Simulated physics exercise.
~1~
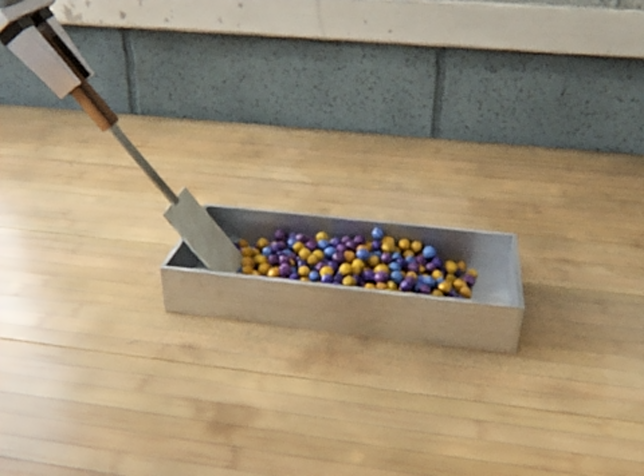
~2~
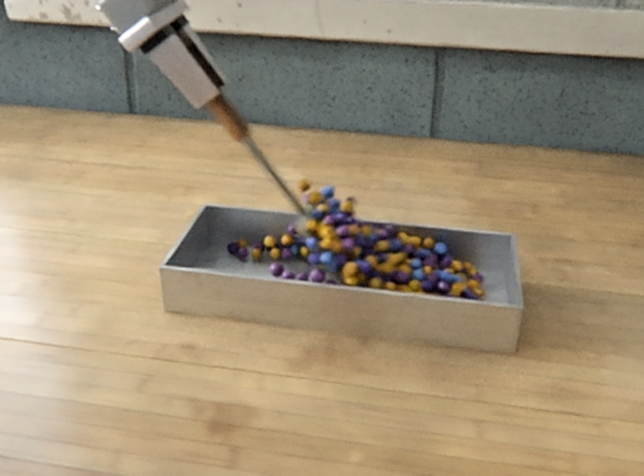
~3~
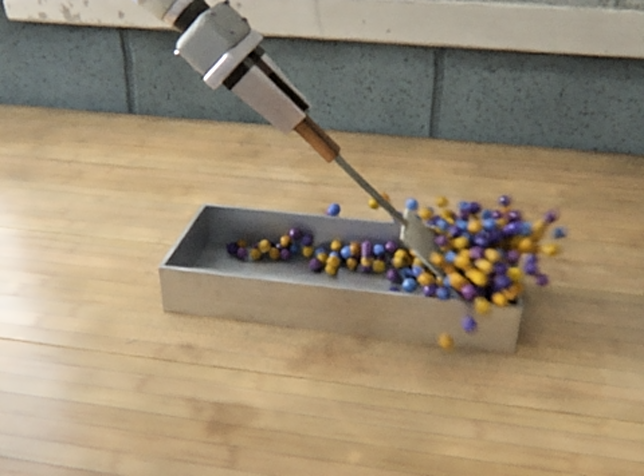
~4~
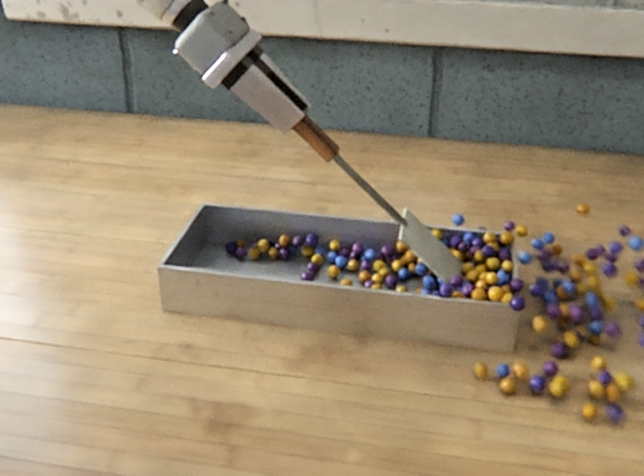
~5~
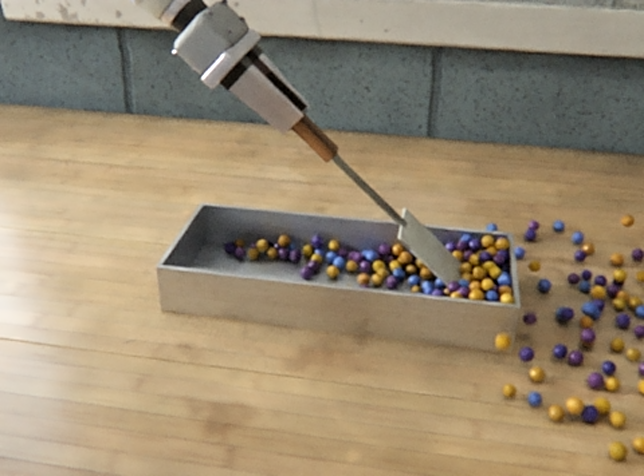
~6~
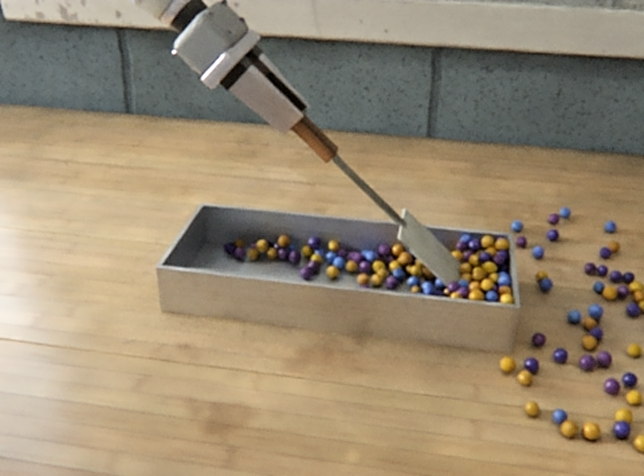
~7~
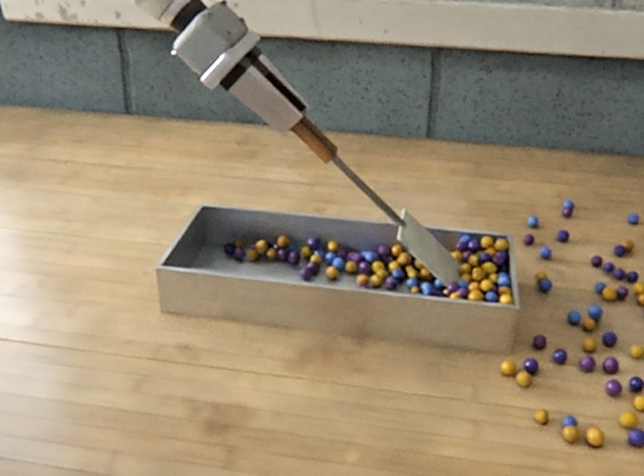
Robot arm sweeping a turner rightward through a metal trough of colourful round sweets, flinging many over the end onto the table.
